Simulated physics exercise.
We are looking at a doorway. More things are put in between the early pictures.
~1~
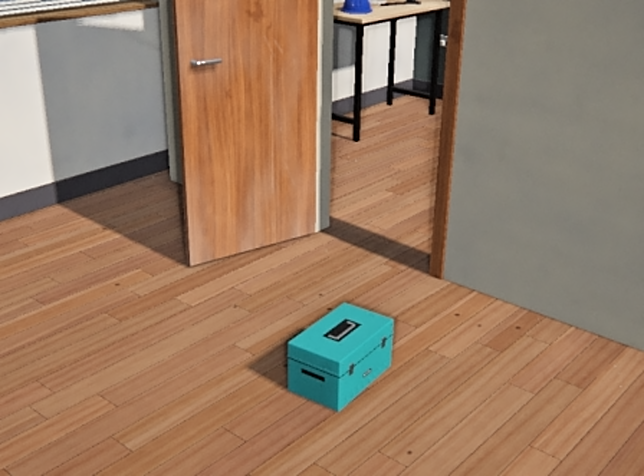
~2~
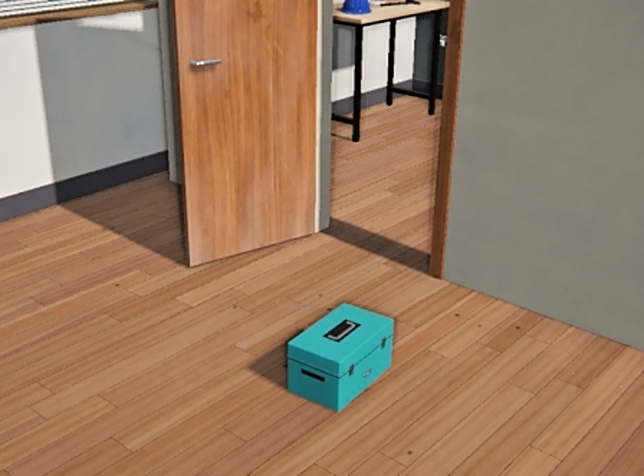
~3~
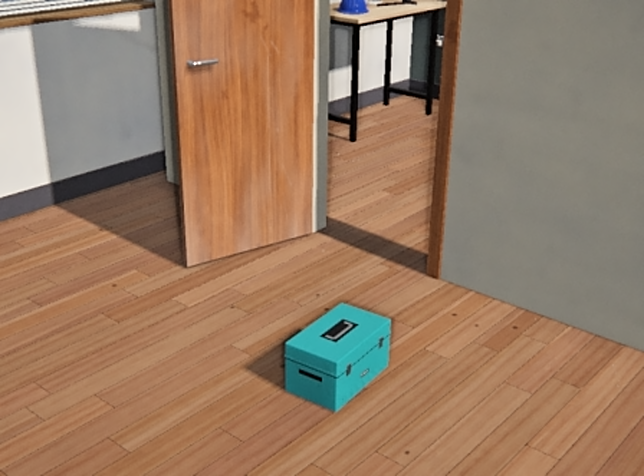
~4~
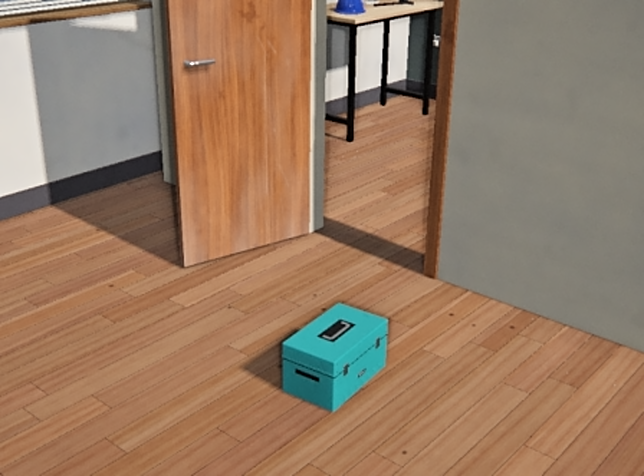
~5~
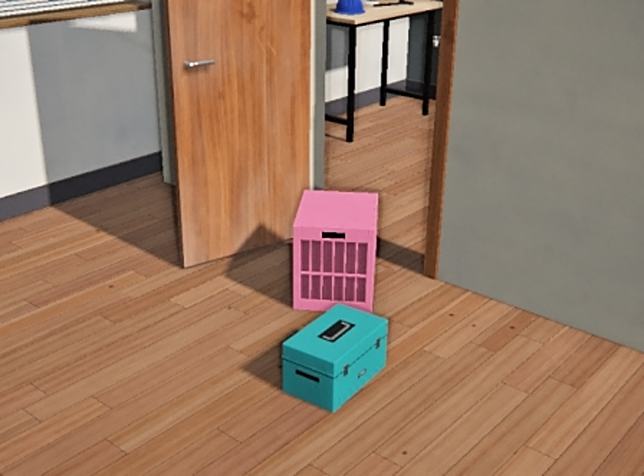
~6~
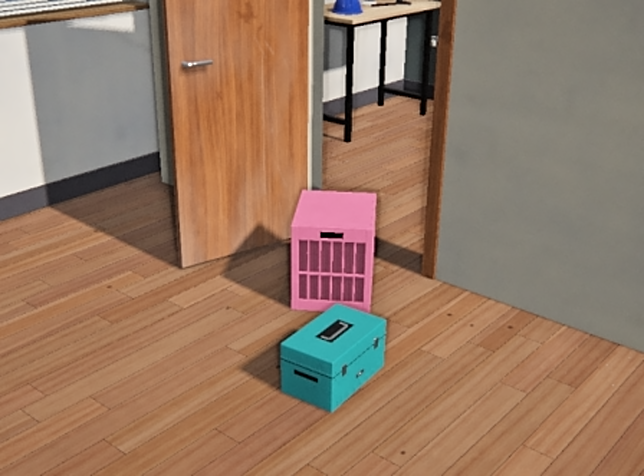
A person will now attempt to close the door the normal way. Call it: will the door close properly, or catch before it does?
Catches before closing.
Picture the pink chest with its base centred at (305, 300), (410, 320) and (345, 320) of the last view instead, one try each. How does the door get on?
On the first go it doesn't make it all the way, then it makes it all the way, and last it doesn't make it all the way.
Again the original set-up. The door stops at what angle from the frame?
It comes to about 55°.
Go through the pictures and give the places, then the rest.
The first picture shows door wide open and still; turquoise toolbox (341, 355).
The second picture shows door wide open and still; turquoise toolbox (341, 355).
The third picture shows door wide open and still; turquoise toolbox (339, 355).
The fourth picture shows door wide open and still; turquoise toolbox (336, 355).
The fifth picture shows door wide open and still; turquoise toolbox (336, 355).
The sixth picture shows door wide open and still; pink chest (335, 250); turquoise toolbox (334, 355).
Then, 0.70 s on from there, door at 86°.
Then, 1.10 s on from there, door at 68°.
In the end, door at 54°; both unmoved. At the end, from the last picture's camera, pink chest near (336, 250).
